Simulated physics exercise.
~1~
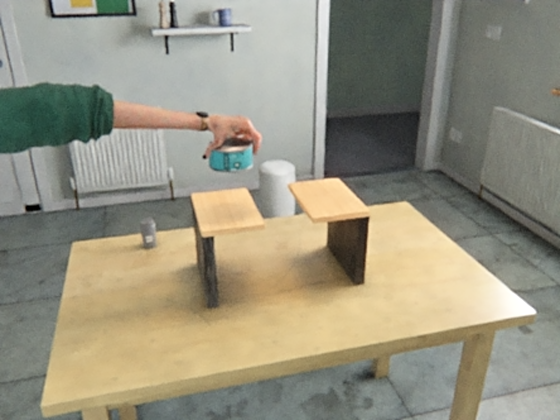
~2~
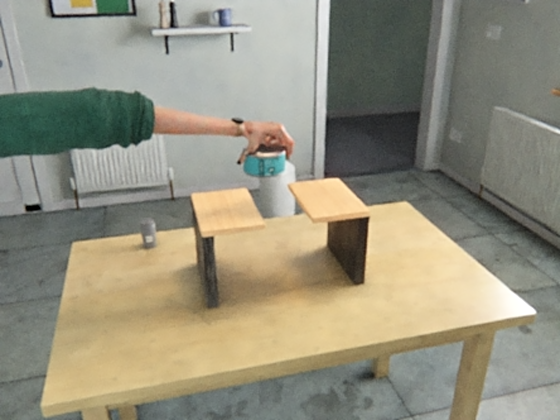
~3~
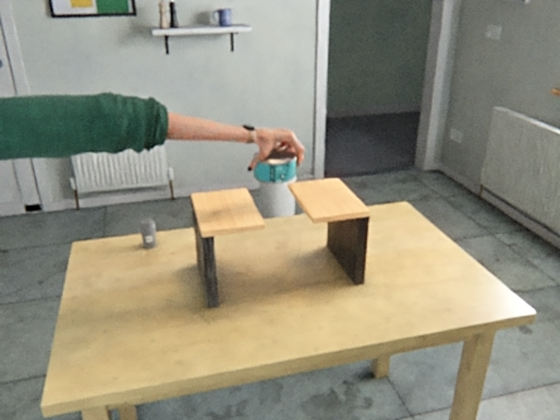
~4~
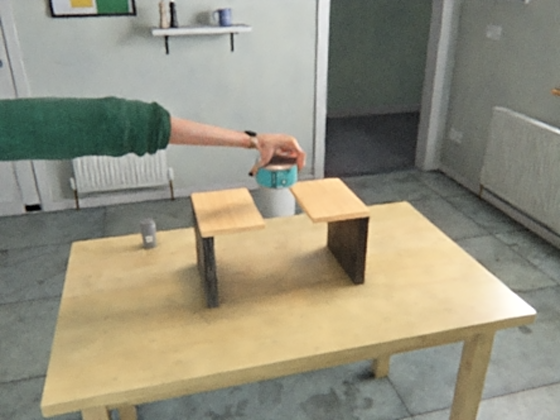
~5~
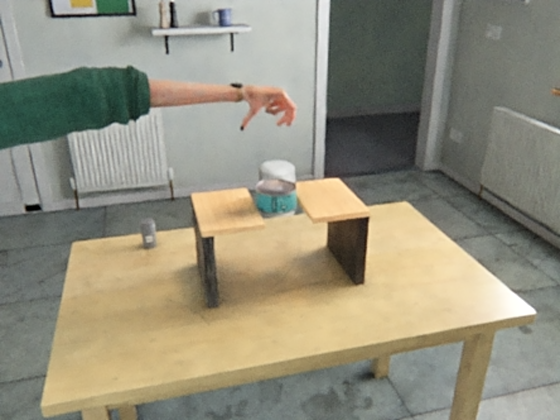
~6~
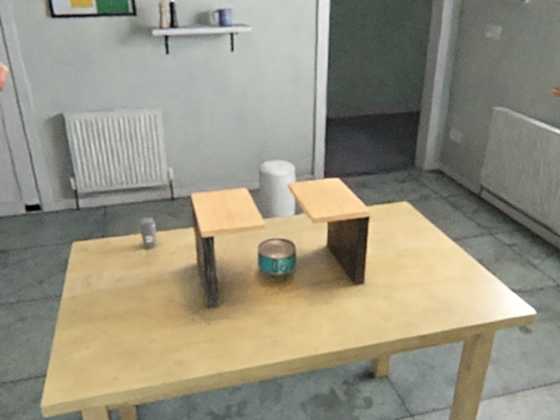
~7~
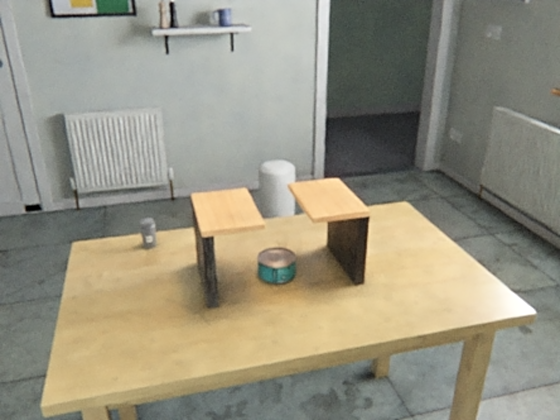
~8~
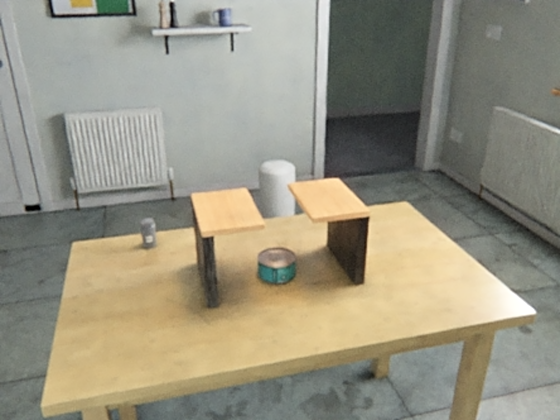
A turquoise tub dropped straight through the gap between two wooden ledges after a hand carried it right, lowered it to the opening and let go. It came to rest upright on the table below, while a small grey shaker stayed put.
